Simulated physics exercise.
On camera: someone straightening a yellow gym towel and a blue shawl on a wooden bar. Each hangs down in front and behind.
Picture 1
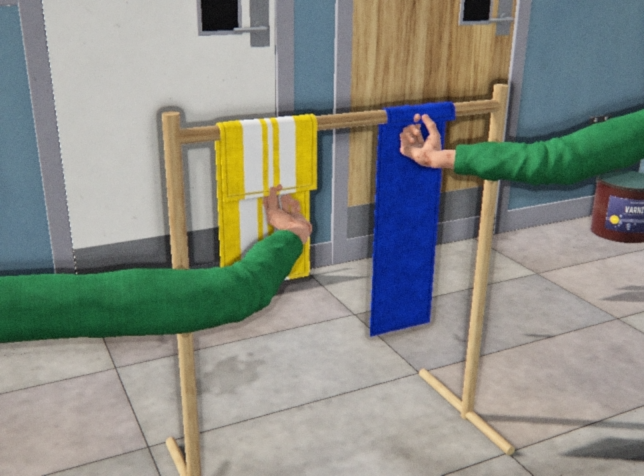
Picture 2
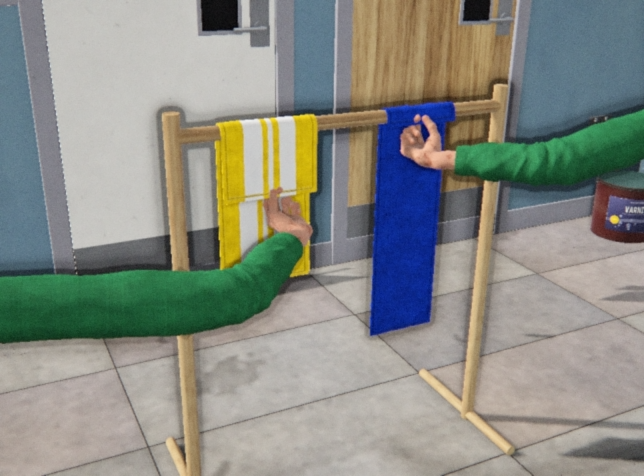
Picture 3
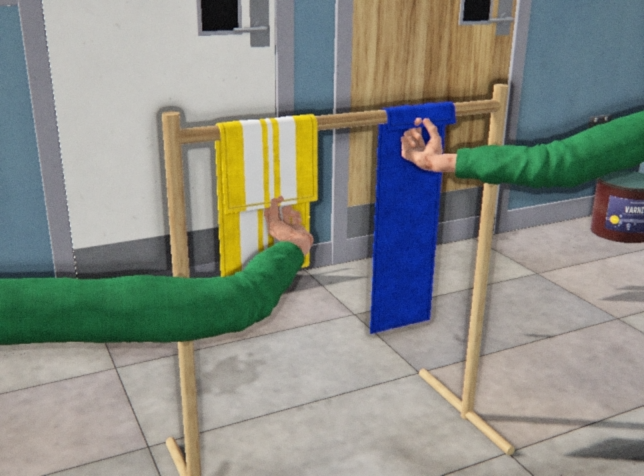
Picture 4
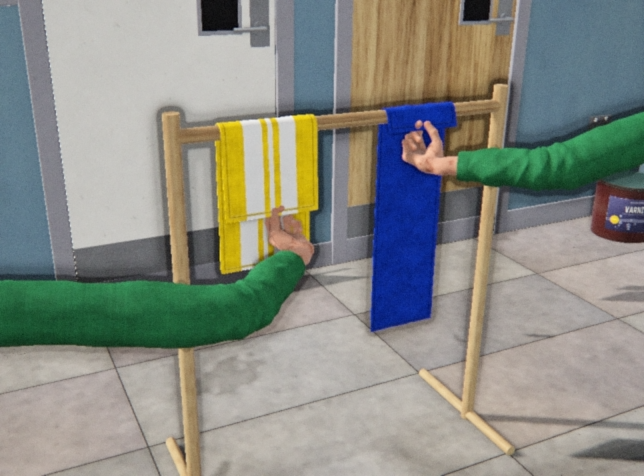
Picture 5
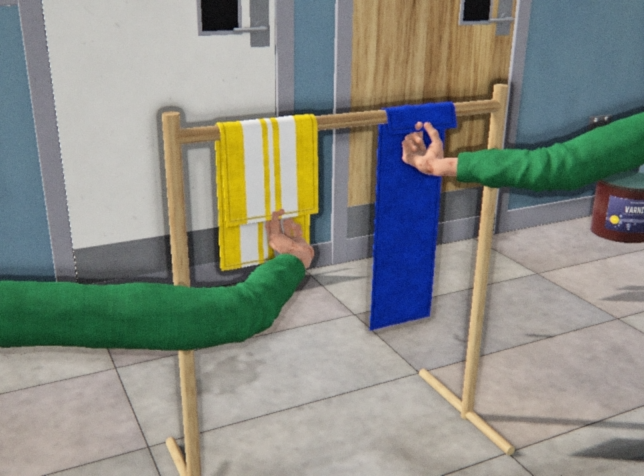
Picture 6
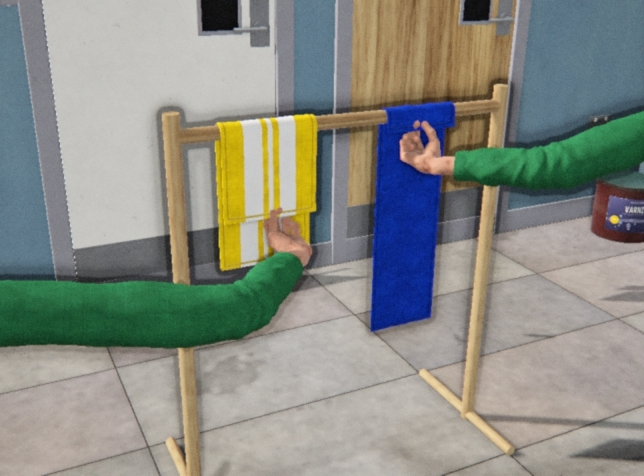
In a room with a pale tiled floor, blue walls and two doors, a still camera looks slightly down at a wooden bar on upright posts. A yellow towel with white stripes hangs at the left and a long blue cloth at the right, with a green-sleeved arm reaching to each. The left hand draws the towel's front edge down a little while its back edge rises slightly, and the blue cloth barely shifts.
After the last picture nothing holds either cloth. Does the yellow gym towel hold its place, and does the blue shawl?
As it turns out, the yellow gym towel stays on; the blue shawl slips to the floor.
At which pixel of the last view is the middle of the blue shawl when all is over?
Near (393, 431).
Then, 0.36 s later than the last view, gym towel at rest on the rail; shawl clear of the rail and dropping near (400, 316).
Then, 0.62 s later than the last view, gym towel at rest on the rail; shawl in a heap on the floor near (394, 430).
Finally, gym towel at rest on the rail; shawl in a heap on the floor near (393, 431). The yellow gym towel hangs there and the blue shawl is pulled off by its long side.
